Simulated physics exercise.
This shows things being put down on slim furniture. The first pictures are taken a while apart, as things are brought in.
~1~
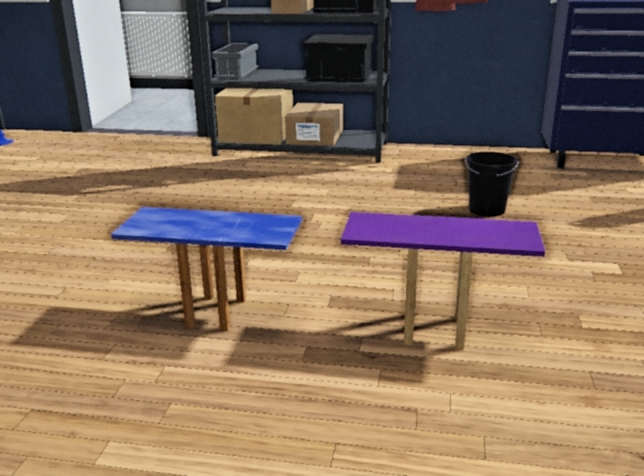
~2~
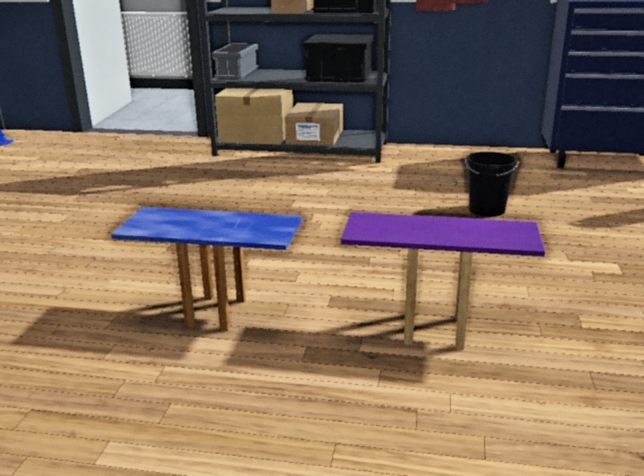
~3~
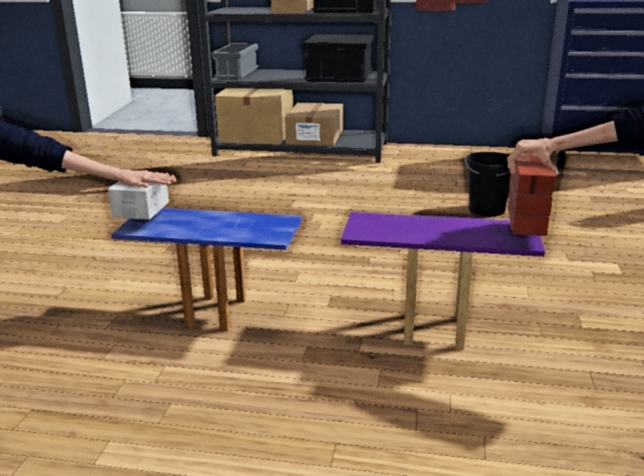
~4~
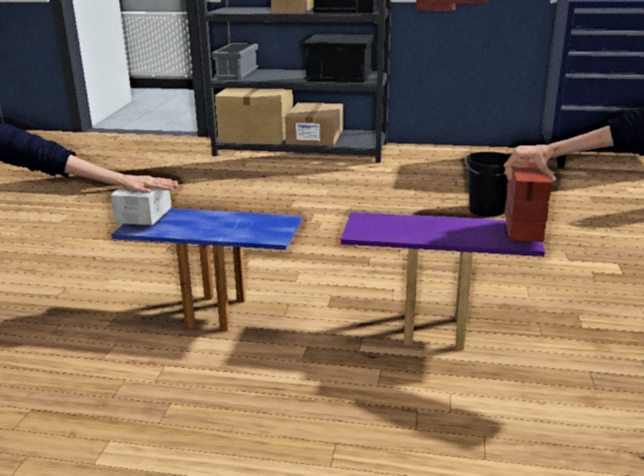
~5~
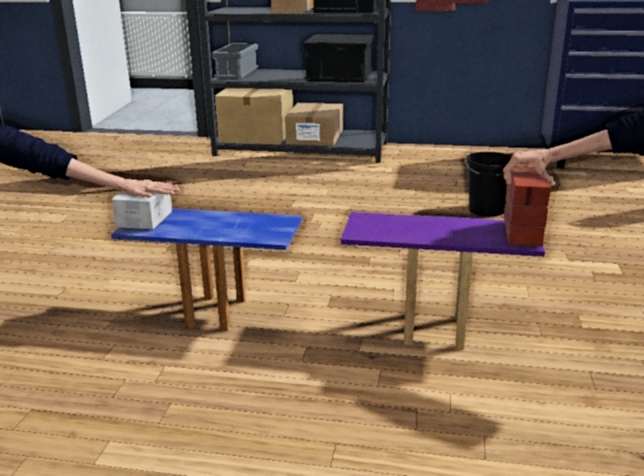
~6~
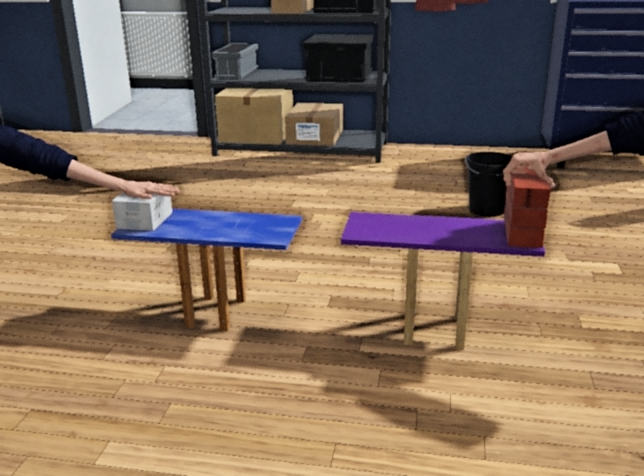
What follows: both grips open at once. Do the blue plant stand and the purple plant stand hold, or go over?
Here the blue plant stand holds firm, the purple plant stand overbalances.
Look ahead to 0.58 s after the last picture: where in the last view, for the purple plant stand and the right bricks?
About (519, 243), and the other about (605, 271).
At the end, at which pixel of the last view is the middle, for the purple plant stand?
At about (547, 267).
Then, 0.58 s on from there, blue plant stand at rest near (209, 227); purple plant stand turned 39° from its first pose near (519, 243).
In the end, the blue plant stand stays flat on its feet, near (209, 227); the purple plant stand tips up, near (547, 267).
